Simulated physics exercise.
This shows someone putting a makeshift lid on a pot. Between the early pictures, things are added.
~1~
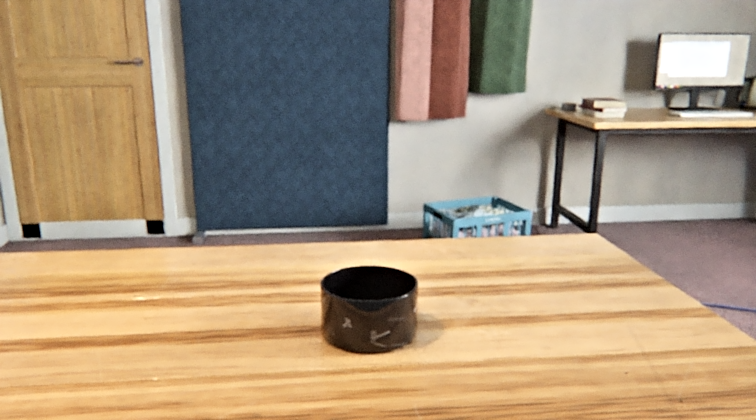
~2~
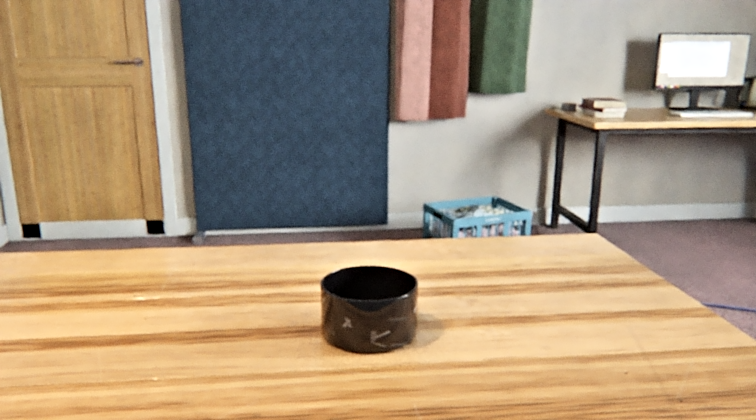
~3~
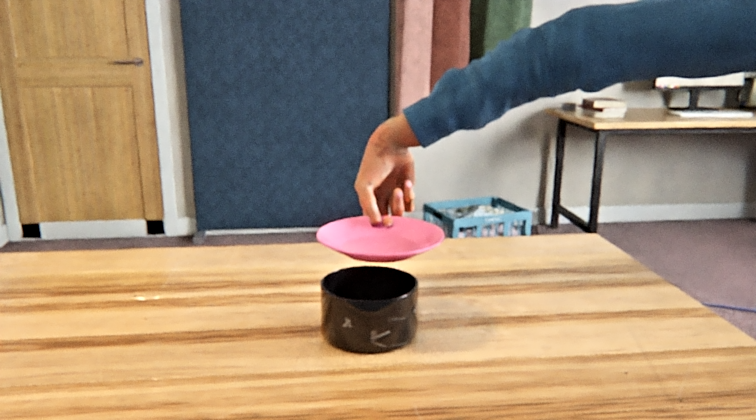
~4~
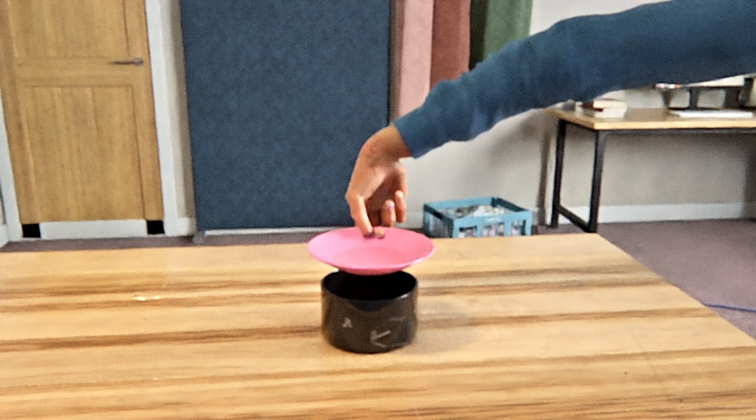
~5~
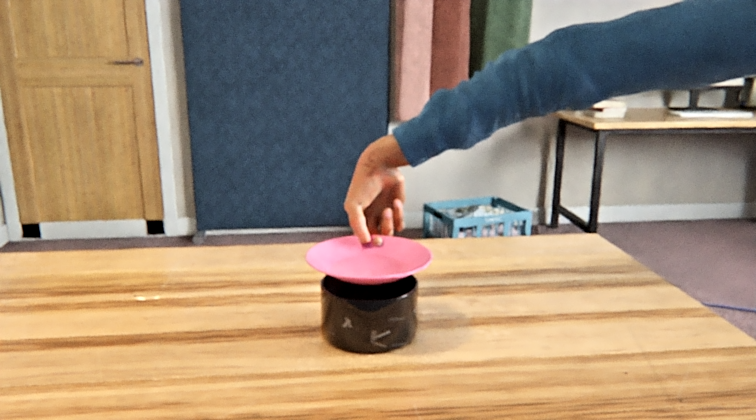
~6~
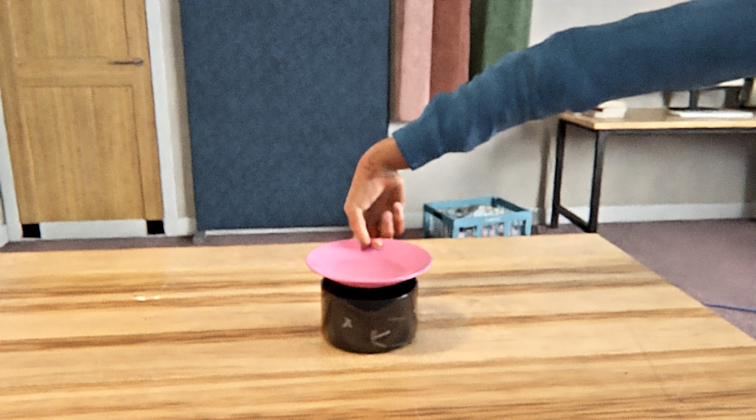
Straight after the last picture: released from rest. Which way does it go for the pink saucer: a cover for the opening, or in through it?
The pink saucer covers the opening.
Then, 0.10 s after the last picture, pink saucer moving near (369, 273).
At rest, the pink saucer works as a lid, near (369, 274).
